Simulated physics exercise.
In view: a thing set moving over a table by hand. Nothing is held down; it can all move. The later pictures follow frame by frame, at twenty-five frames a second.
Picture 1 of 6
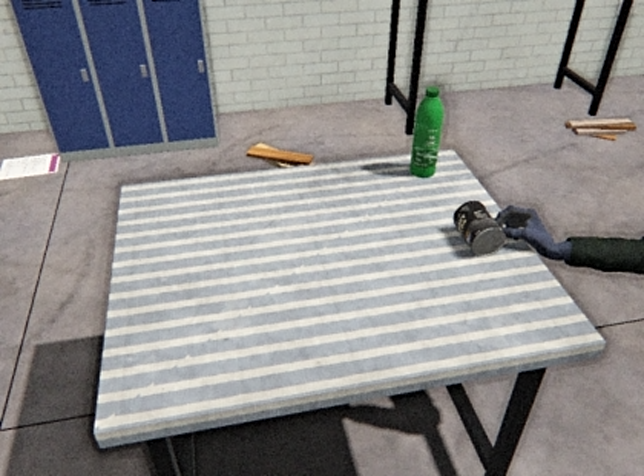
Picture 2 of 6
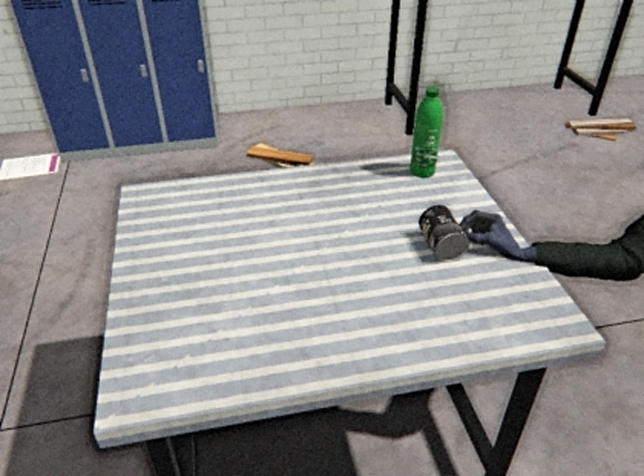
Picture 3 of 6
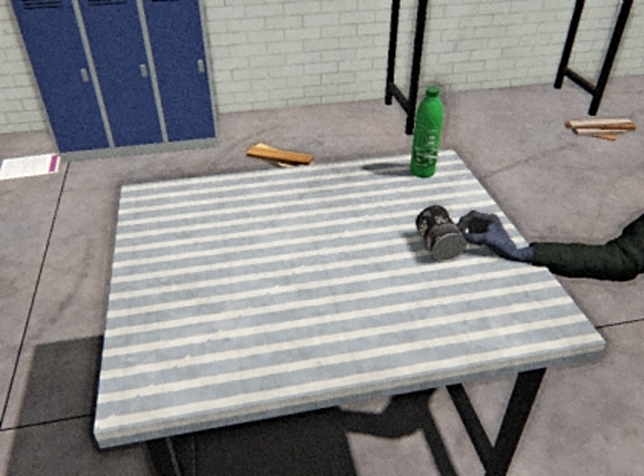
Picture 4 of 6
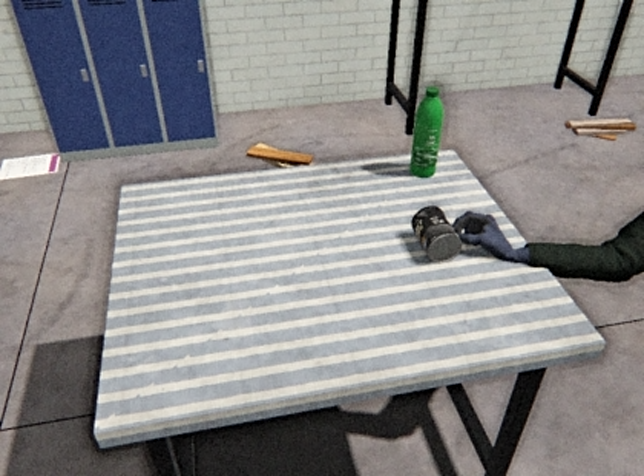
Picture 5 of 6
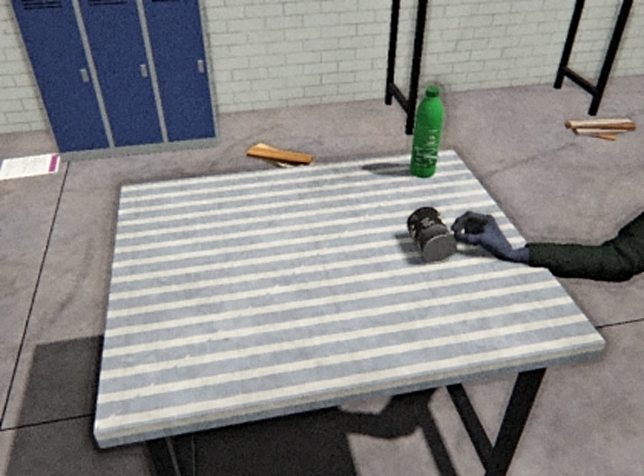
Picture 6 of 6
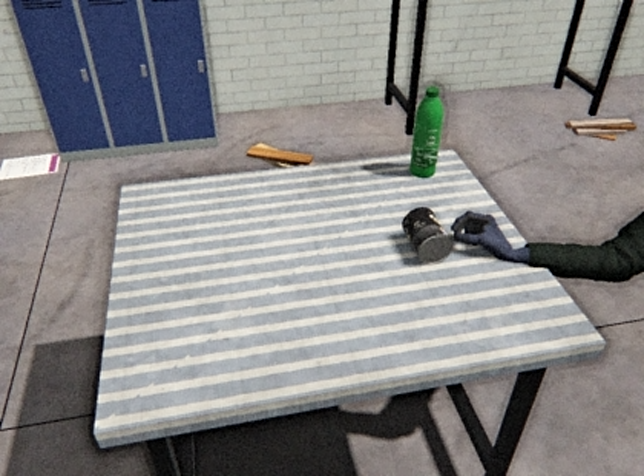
A black tin lying on its side is pushed left across a table by a dark-gloved hand reaching in from the right, then creeps slightly farther left, turning a little, as the hand stays beside it. The table has grey and white stripes, with a green bottle standing still at its far right corner. Blue lockers and a white brick wall stand behind, seen from above by a still camera.
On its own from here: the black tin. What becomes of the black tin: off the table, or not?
Looks like it comes to rest on the table, then.
Then, 0.30 s later than the last frame, black tin moved about its own width near (397, 240).
Then, 0.60 s later than the last frame, black tin moved well along near (375, 243).
When it is over, moved from the start, black tin. End places, in pixels of the last picture, black tin near (355, 245).
